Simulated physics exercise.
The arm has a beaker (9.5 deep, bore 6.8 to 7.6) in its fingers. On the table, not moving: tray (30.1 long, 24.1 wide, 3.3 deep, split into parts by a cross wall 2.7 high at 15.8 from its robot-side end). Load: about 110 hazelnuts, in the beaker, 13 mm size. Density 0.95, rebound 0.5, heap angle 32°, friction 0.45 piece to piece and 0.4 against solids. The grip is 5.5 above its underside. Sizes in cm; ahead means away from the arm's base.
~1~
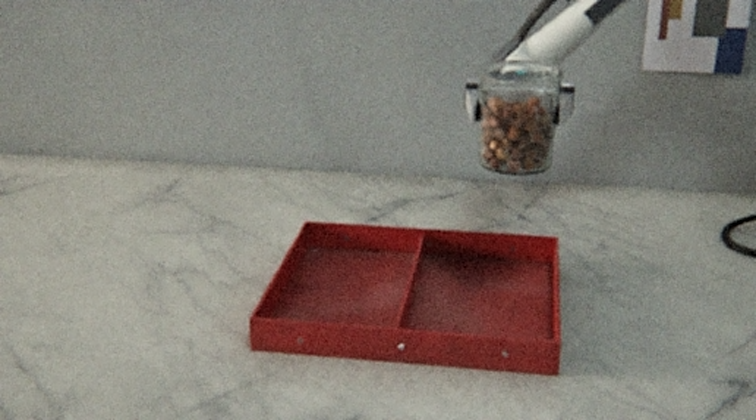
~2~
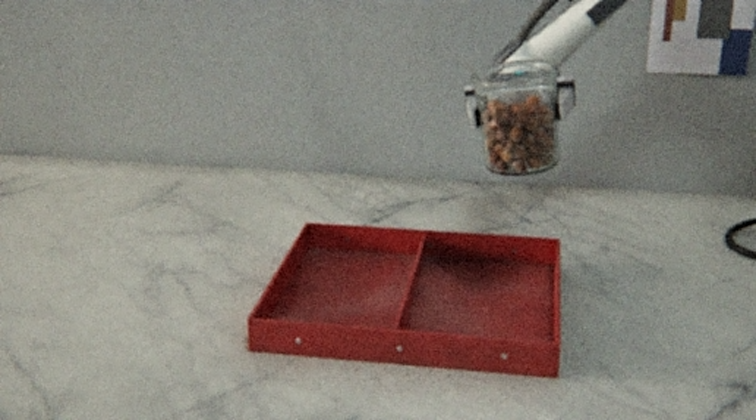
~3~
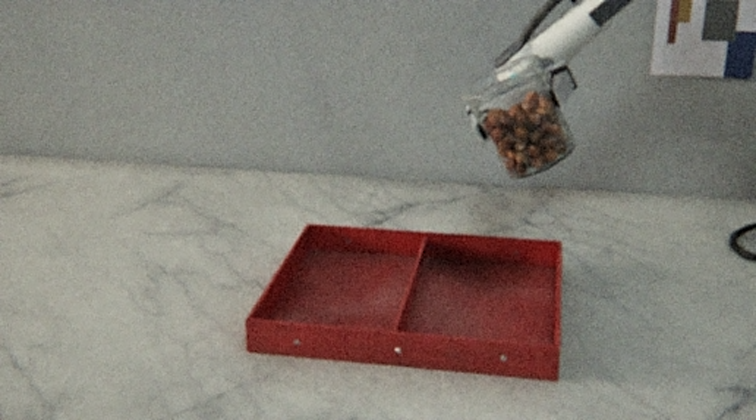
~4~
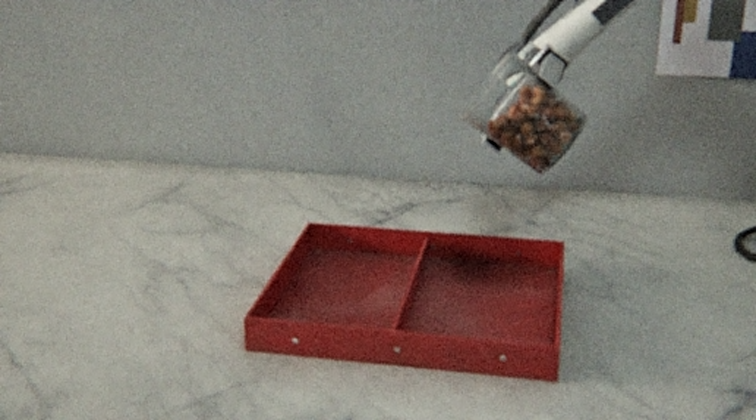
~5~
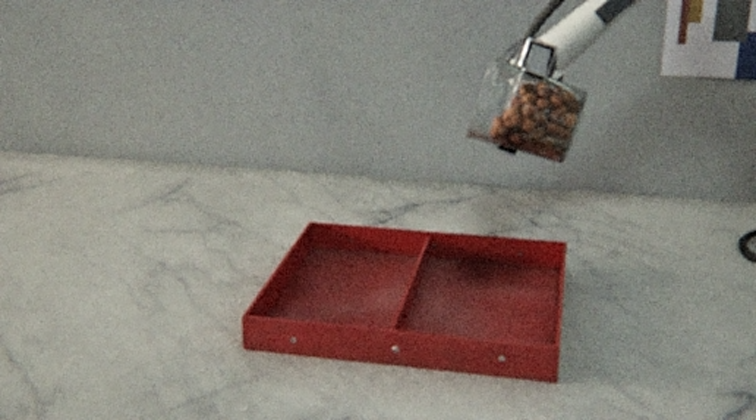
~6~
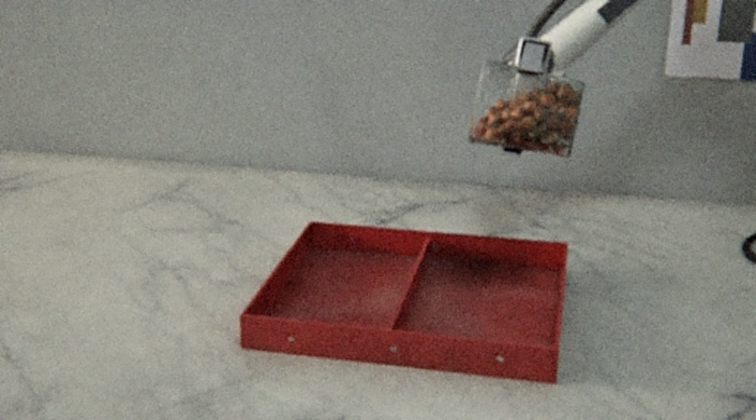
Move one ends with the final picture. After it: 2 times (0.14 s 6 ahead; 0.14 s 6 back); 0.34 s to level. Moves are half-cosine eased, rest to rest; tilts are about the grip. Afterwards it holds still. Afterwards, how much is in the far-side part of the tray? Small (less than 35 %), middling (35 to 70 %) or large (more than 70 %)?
Answer: Middling; 35 to 70 % of the hazelnuts finish in the far-side part of the tray.
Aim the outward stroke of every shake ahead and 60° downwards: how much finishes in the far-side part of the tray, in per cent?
Some 5 per cent.
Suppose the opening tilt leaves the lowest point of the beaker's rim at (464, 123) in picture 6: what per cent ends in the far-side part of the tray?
Some 15 per cent.
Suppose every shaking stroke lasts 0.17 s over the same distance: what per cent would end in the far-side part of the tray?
Then about 40 per cent.
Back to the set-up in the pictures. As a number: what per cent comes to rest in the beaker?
Some 15 per cent.
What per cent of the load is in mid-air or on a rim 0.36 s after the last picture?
About 25 per cent.
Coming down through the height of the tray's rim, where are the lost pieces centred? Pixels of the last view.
Around (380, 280).
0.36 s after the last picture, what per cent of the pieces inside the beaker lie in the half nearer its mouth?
About 40 per cent.
Then, 0.36 s on, tilted 82° forward, highest piece 23 above the table; 44 in the beaker, 30 in the far-side part, 5 in the robot-side part, 27 in flight or on a rim.
Then, 0.72 s on, tilted 45° forward, highest piece 23 above the table; 58 in the far-side part, 33 in the robot-side part, 15 in the beaker.
Then, 1.10 s on, level, highest piece 21 above the table; 59 in the far-side part, 32 in the robot-side part, 15 in the beaker.
Then, 2.15 s on, level, highest piece 21 above the table; 59 in the far-side part, 32 in the robot-side part, 15 in the beaker.
In the end, 59 in the far-side part, 32 in the robot-side part, 15 in the beaker. That is 56 % in the far-side part of the tray.
